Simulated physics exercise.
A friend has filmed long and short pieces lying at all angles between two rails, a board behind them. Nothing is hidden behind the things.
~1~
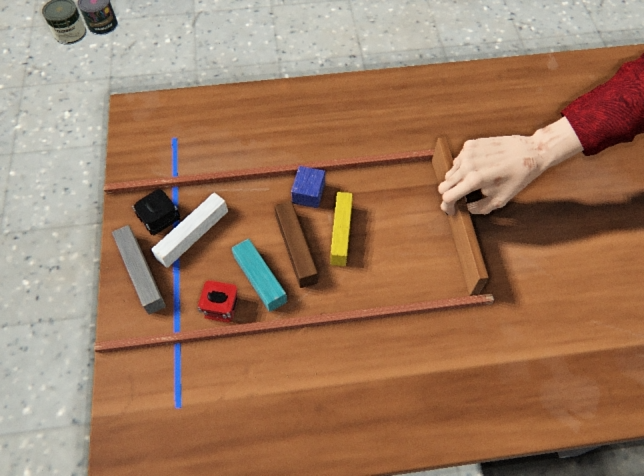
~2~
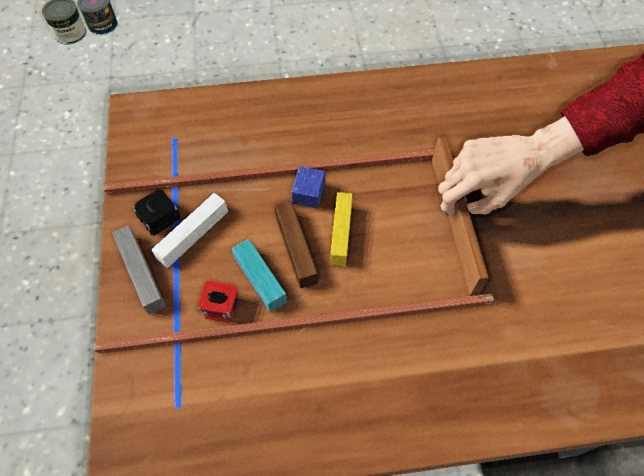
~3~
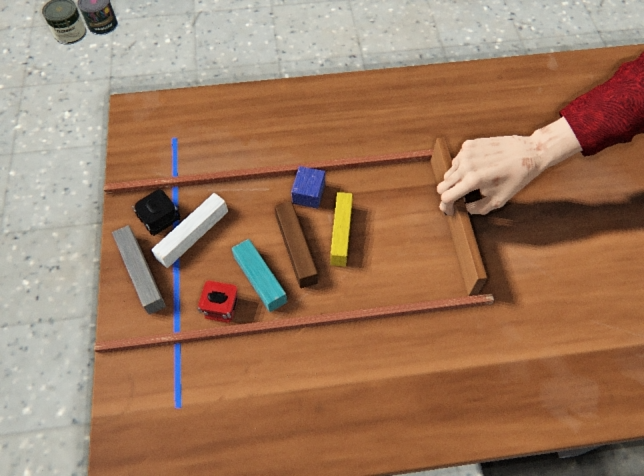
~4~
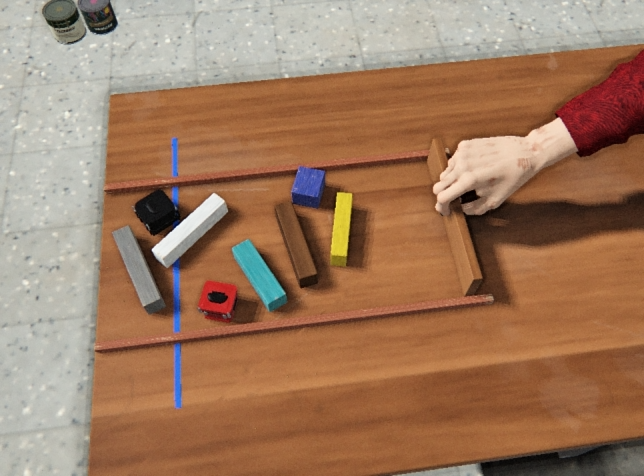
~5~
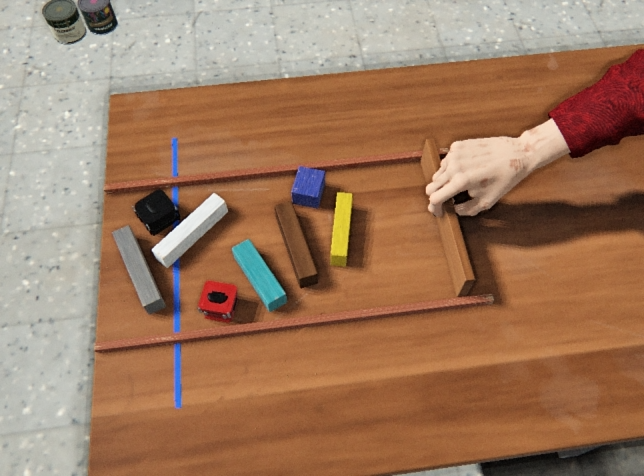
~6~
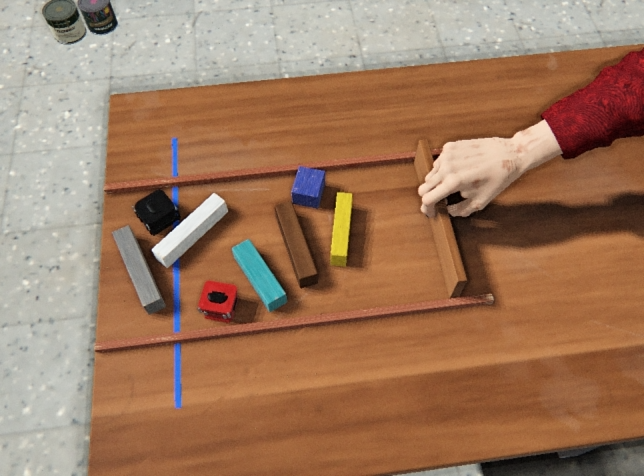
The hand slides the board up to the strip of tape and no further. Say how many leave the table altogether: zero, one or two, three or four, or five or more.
Here the number that fall off is one or two.
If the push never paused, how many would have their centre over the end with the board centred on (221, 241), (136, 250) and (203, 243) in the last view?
Place by place, 0, 5 and 0.
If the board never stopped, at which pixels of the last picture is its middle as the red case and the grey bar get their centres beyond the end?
About (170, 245), and (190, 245) for the other.
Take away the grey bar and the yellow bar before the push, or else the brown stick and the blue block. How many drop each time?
First 0, then 0.
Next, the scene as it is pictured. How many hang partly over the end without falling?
That would be 3.
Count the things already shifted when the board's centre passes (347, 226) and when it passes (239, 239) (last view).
At the one place 1, at the other 7.
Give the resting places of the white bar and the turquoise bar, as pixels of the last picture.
About (116, 247), and the other about (128, 294).
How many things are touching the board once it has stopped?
2 of them.
Soon after, none off yet; grey bar at rest near (139, 269); black case at rest near (157, 212); white bar at rest near (191, 230).
At rest, the number that fall off is one or two; fallen, grey bar.
